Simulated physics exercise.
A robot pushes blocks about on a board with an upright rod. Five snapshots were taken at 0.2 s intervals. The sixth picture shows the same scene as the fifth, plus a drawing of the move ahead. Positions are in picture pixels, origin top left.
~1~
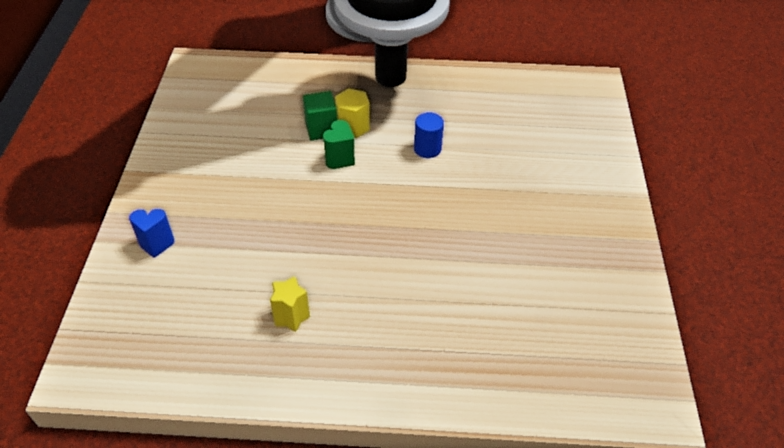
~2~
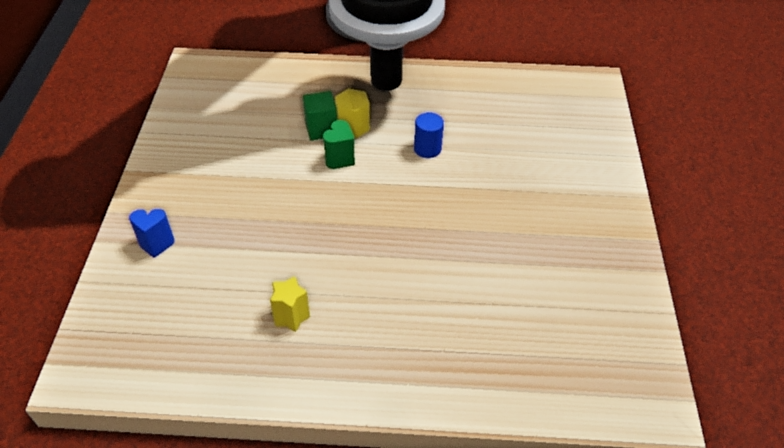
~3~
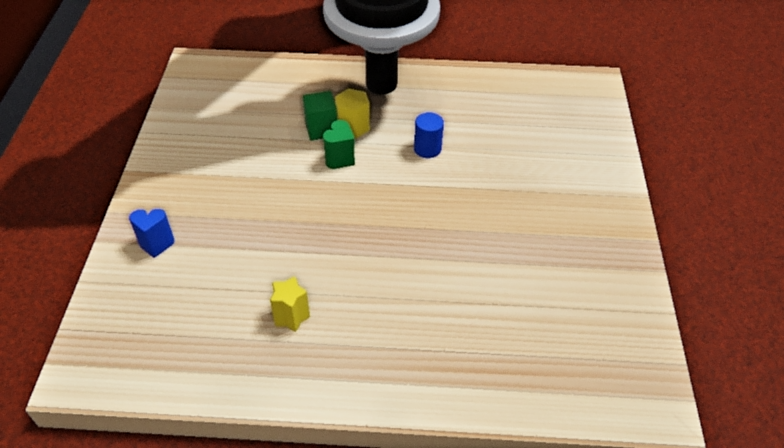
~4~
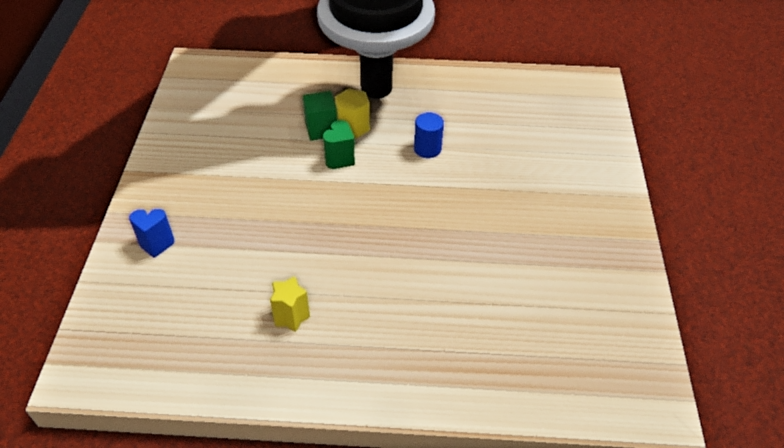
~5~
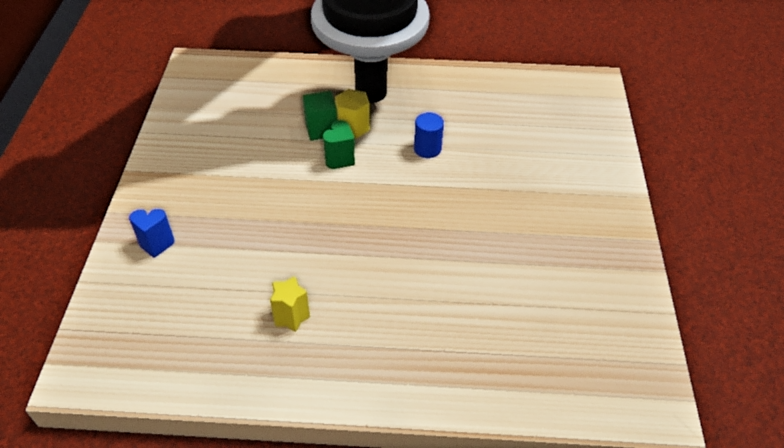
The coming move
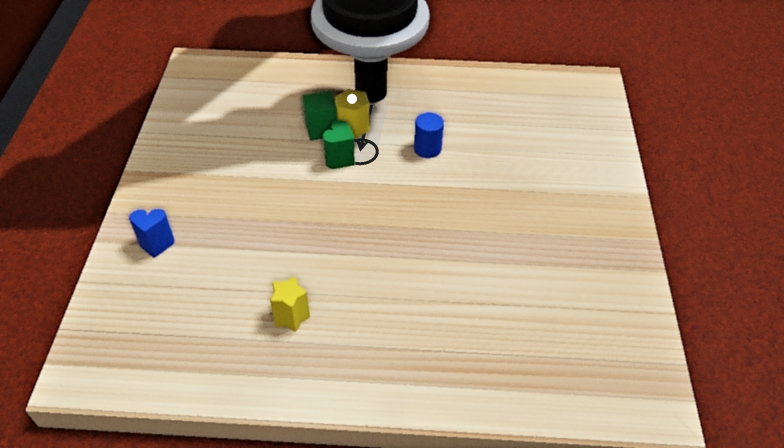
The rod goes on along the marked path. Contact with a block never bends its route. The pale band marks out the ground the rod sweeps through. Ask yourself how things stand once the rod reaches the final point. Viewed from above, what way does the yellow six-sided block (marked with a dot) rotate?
Looking down: Clockwise.
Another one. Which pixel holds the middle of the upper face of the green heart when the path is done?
The answer is (321, 148).
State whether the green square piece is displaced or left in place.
At the moment the path ends, the green square piece no longer stands where it did.
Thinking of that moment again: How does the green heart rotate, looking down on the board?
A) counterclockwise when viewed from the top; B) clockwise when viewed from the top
I choose A.
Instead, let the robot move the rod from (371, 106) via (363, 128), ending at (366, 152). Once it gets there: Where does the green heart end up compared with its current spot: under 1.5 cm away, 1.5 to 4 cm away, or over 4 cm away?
It travels between 1.5 and 4 cm.
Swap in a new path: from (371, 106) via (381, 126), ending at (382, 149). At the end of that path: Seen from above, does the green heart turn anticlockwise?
Answer: Yes.
The drawn path runs in a line from (371, 106) to (360, 152); the dot is on the yellow six-sided block.
The first path, step by step. Halfway along, rod at (365, 116); green square piece at (313, 104), turned 30° clockwise; green heart at (333, 139), turned 20° anticlockwise; yellow six-sided block at (340, 115), turned 35° clockwise.
At the end, rod at (360, 140); green square piece at (311, 105), turned 40° clockwise; green heart at (321, 148), turned 65° anticlockwise; yellow six-sided block at (326, 127), turned 65° clockwise; blue disc not moved.
